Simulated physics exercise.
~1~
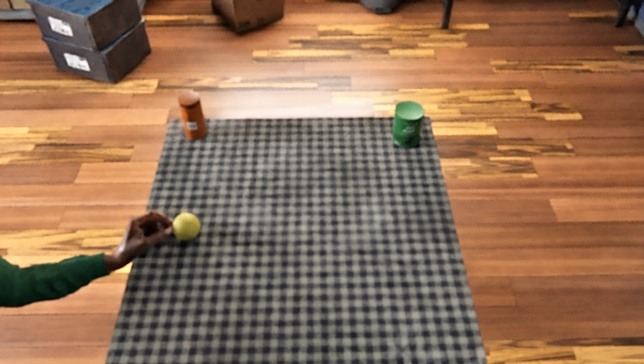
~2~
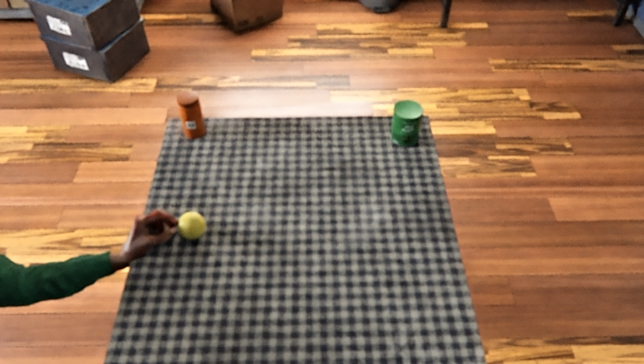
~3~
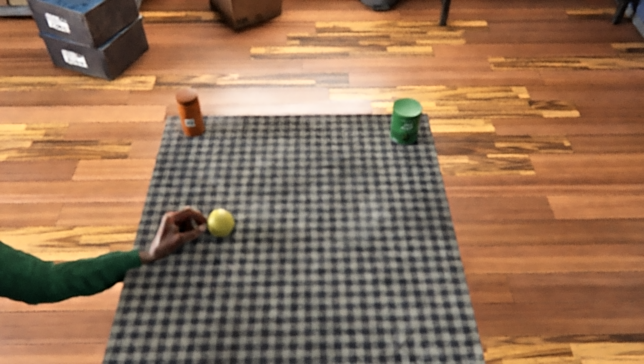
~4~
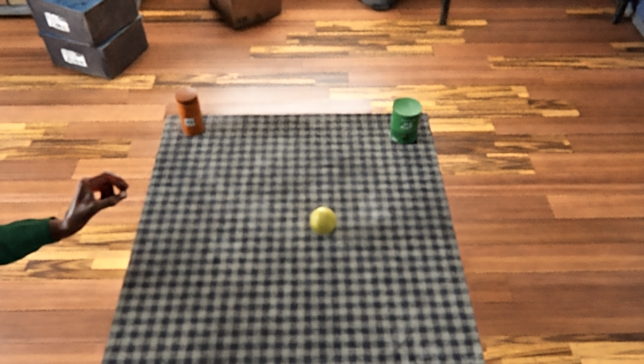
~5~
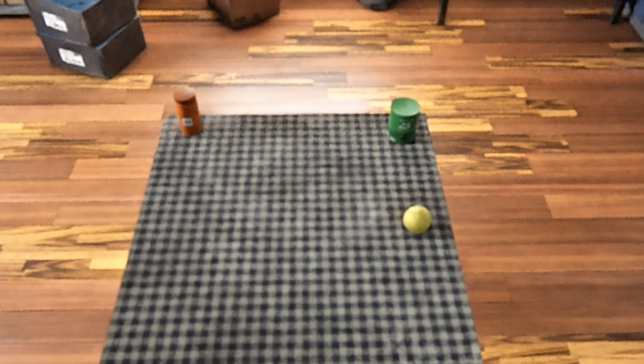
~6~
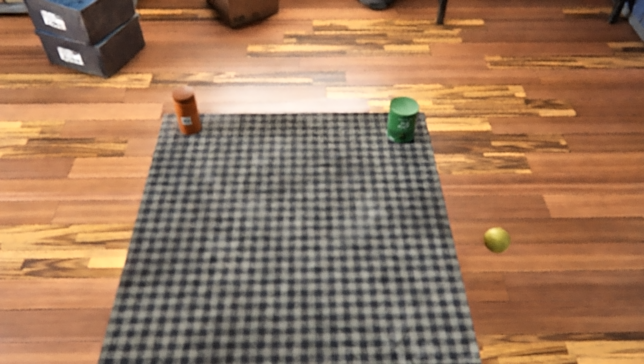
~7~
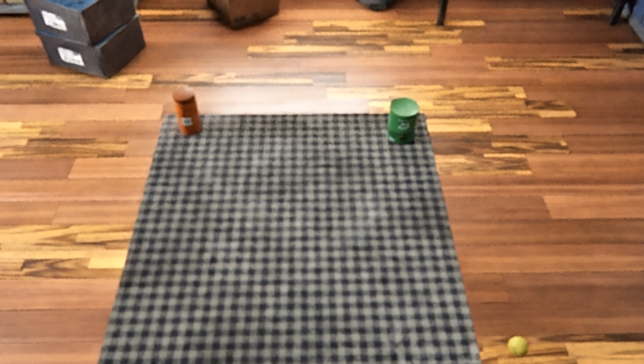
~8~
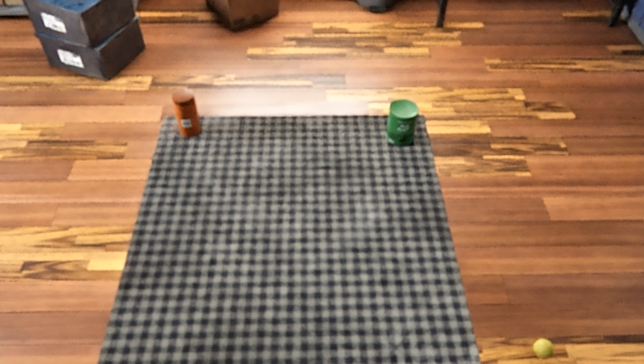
On a checked table top, a hand pushing a yellow lemon rightward past an orange jar and green tin until it drops to the floor.
